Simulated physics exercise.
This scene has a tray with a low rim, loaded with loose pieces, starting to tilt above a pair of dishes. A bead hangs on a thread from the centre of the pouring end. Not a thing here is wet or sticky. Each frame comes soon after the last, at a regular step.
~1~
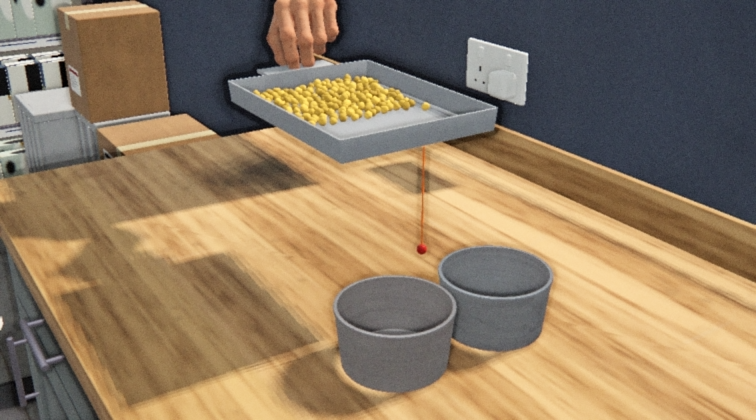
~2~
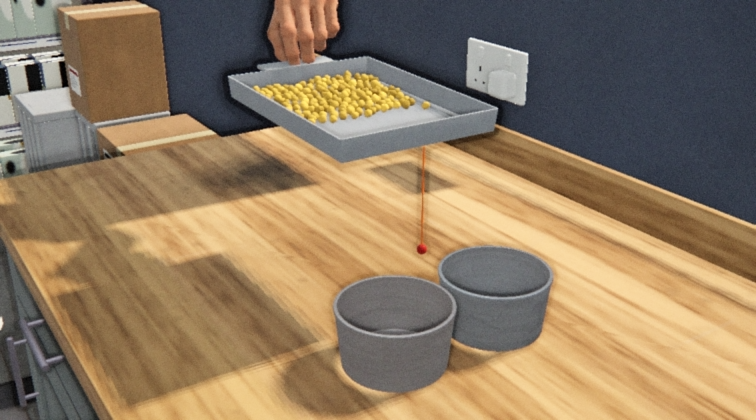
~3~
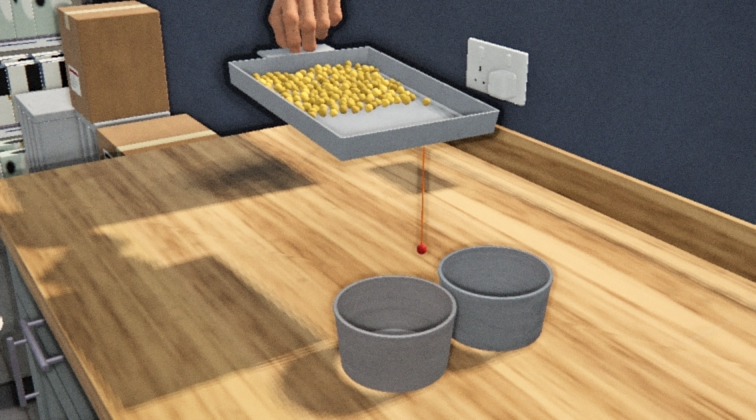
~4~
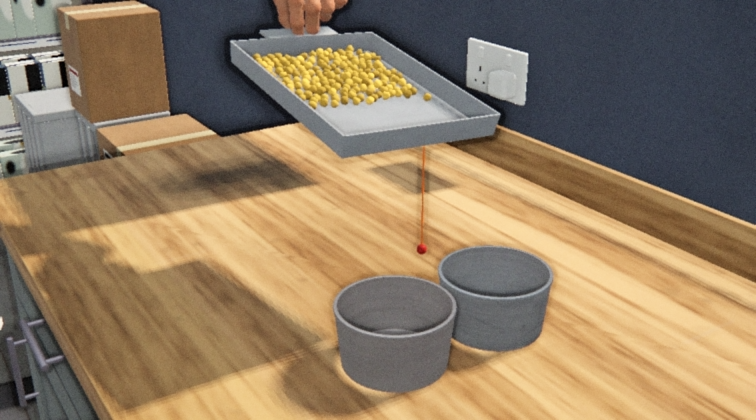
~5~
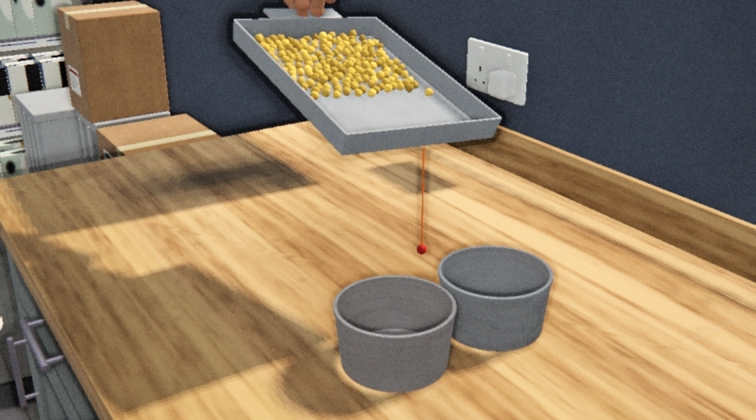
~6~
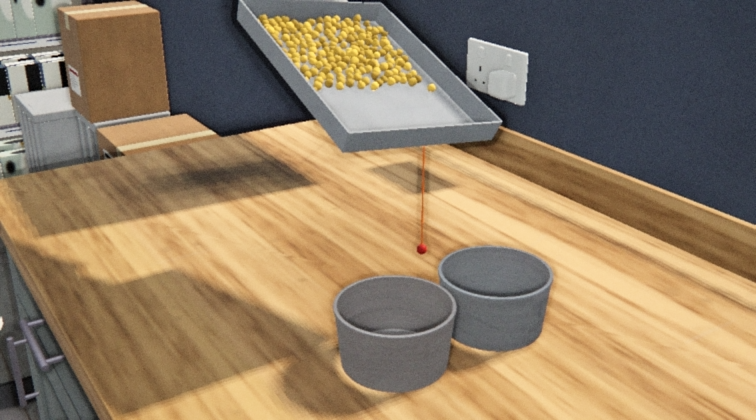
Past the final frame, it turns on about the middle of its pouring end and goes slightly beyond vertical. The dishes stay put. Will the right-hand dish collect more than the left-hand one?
Yes.
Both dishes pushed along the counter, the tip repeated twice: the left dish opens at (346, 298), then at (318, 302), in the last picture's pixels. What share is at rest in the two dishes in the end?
In turn about 50 and about 20 percent.
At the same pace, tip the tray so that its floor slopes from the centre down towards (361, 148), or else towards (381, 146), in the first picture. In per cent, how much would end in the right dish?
The first comes to 0 %, while the second comes to 10 %.
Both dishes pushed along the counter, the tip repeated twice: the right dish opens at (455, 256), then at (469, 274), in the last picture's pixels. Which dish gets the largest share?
The first time the right-side one comes out ahead, then the right-side one the second time.
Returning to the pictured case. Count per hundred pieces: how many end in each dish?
Left dish: 0 per cent; right dish: 80 per cent.
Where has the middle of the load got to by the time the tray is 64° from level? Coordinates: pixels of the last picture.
(451, 110).
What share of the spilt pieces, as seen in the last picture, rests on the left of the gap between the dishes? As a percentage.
Around 0 percent of the pieces.
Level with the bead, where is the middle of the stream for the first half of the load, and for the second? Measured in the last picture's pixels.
(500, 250) for the early half, (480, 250) for the late half.
Soon, tray tipped steeply; nearly all on the tray; a stray few in the air.
A while on, tray tipped past a quarter turn; about two thirds on the tray; a stray few in the left dish; about a quarter in the right dish; a small part outside both; a small part in the air.
Towards the end, tray tipped past a quarter turn; a stray few on the tray; a stray few in the left dish; most in the right dish; about a quarter outside both; a stray few in the air.
Finally, tray tipped past a quarter turn; a stray few in the left dish; most in the right dish; about a quarter outside both.
